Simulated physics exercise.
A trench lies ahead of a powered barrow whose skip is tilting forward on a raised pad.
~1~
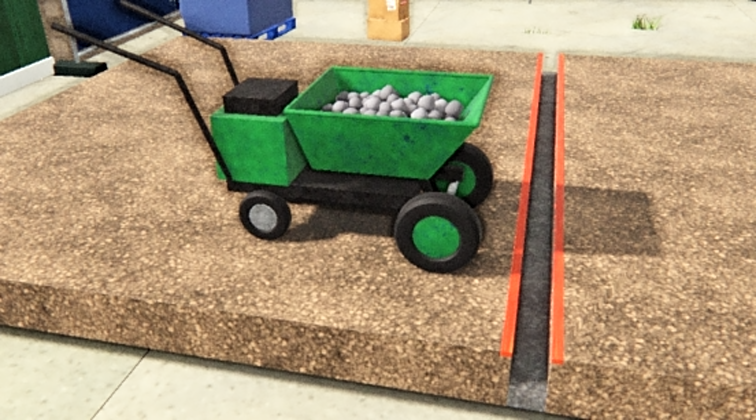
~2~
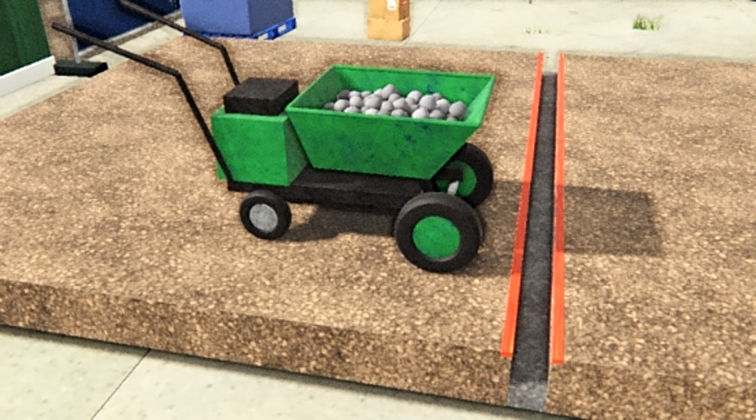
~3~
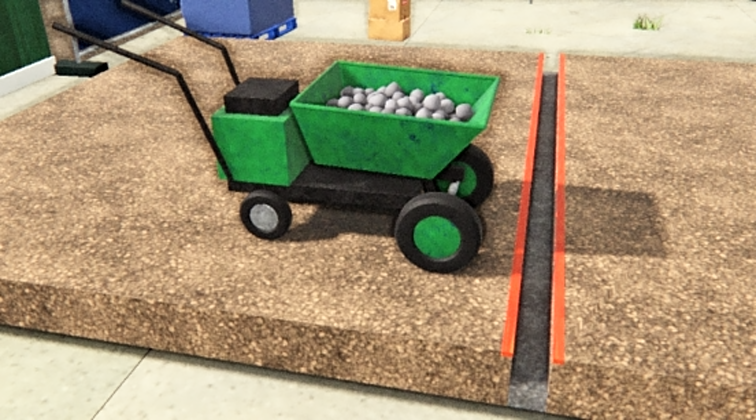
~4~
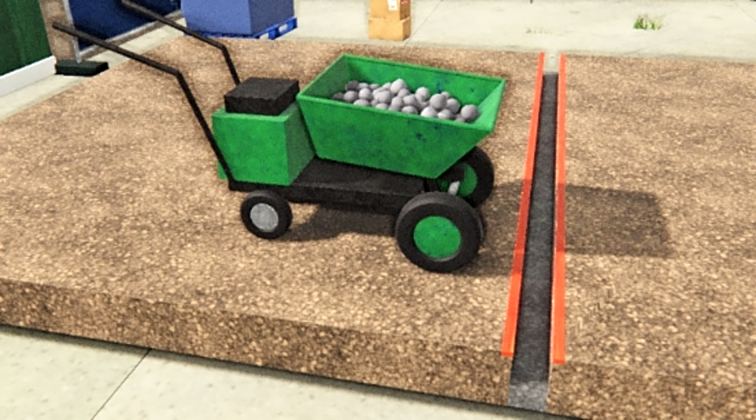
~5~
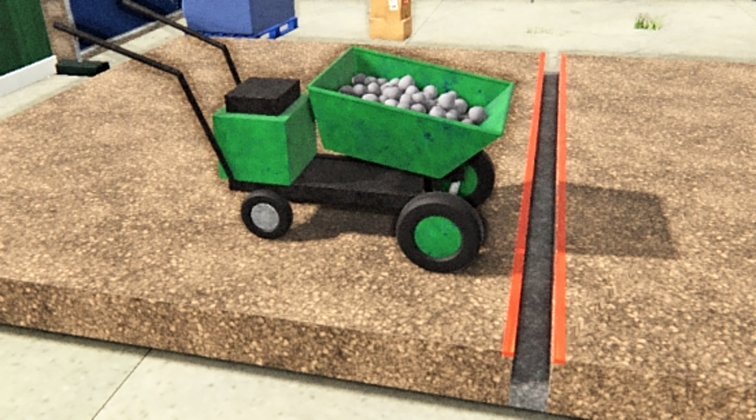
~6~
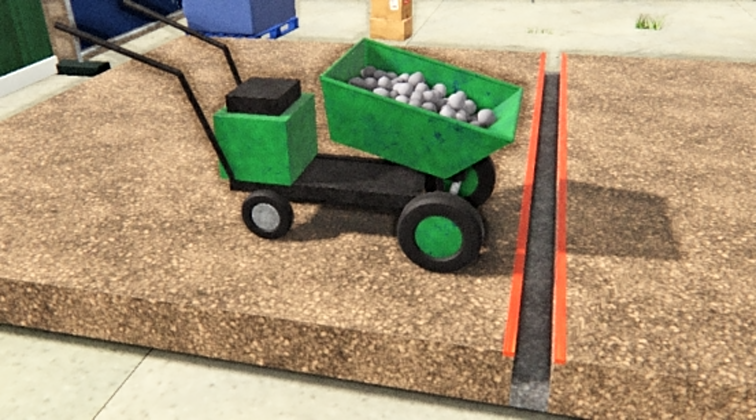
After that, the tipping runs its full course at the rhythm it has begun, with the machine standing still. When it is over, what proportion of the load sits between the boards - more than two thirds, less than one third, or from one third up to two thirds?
Less than one third sits between them.
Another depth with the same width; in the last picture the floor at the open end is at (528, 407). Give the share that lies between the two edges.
Something like 0 %.
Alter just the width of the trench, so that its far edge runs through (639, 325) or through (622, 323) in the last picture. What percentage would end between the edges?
Around 80 percent first, around 60 percent second.
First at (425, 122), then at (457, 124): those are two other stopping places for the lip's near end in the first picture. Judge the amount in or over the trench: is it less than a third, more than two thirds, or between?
In the first case one to two thirds, in the second case below one third.
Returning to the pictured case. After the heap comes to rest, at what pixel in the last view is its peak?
Peak at rest, last frame: Around (615, 225).
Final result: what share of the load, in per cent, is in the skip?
Result: Close to 0 per cent.
Shortly afterwards, skip tipped steeply; the whole lot in the skip.
Next, skip tipped right over; the bulk in the skip; a little beyond it; a little falling.
Some moments later, skip tipped right over; a little in the skip; the bulk beyond it; only a few falling.
In the end, skip tipped right over; only a few in the skip; only a few in or heaped over the trench; all but a few beyond it.
